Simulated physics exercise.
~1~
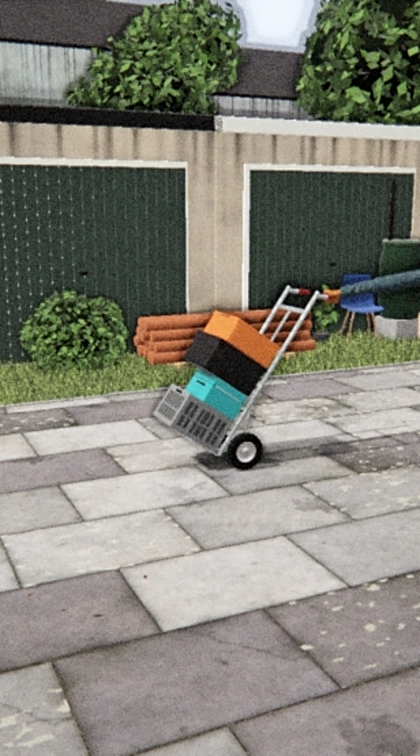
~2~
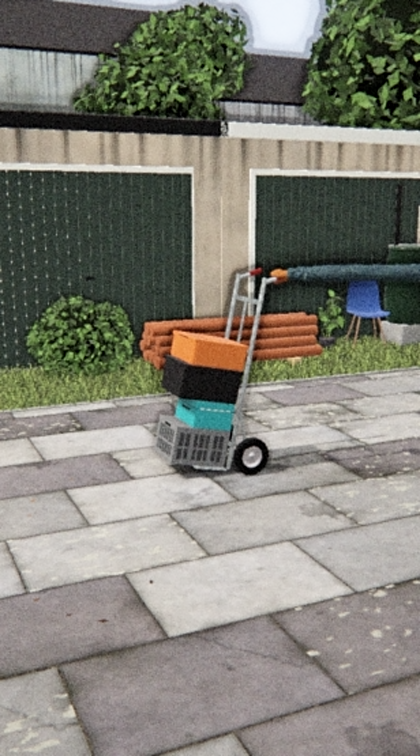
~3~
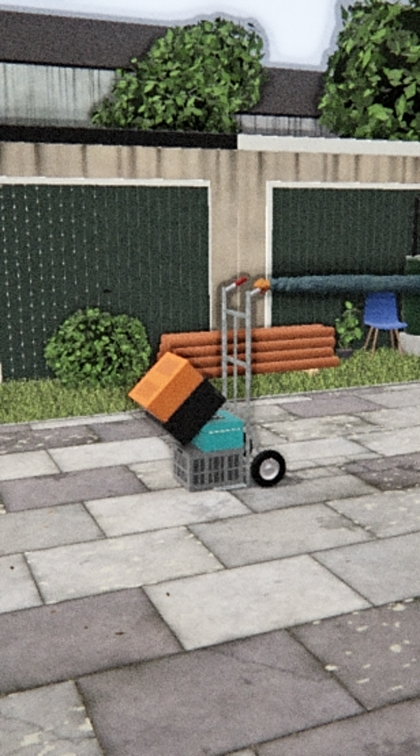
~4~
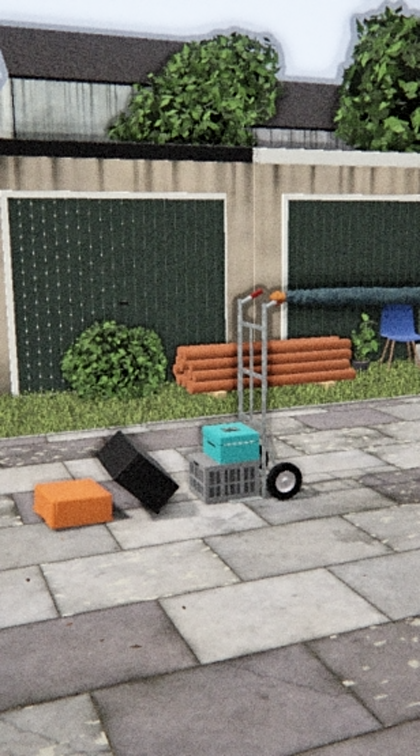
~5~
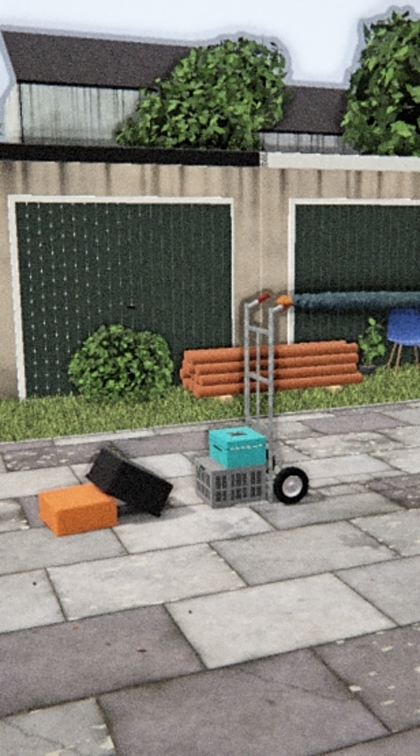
On a paved yard, a loaded hand truck tips upright and its top two boxes tumble off.
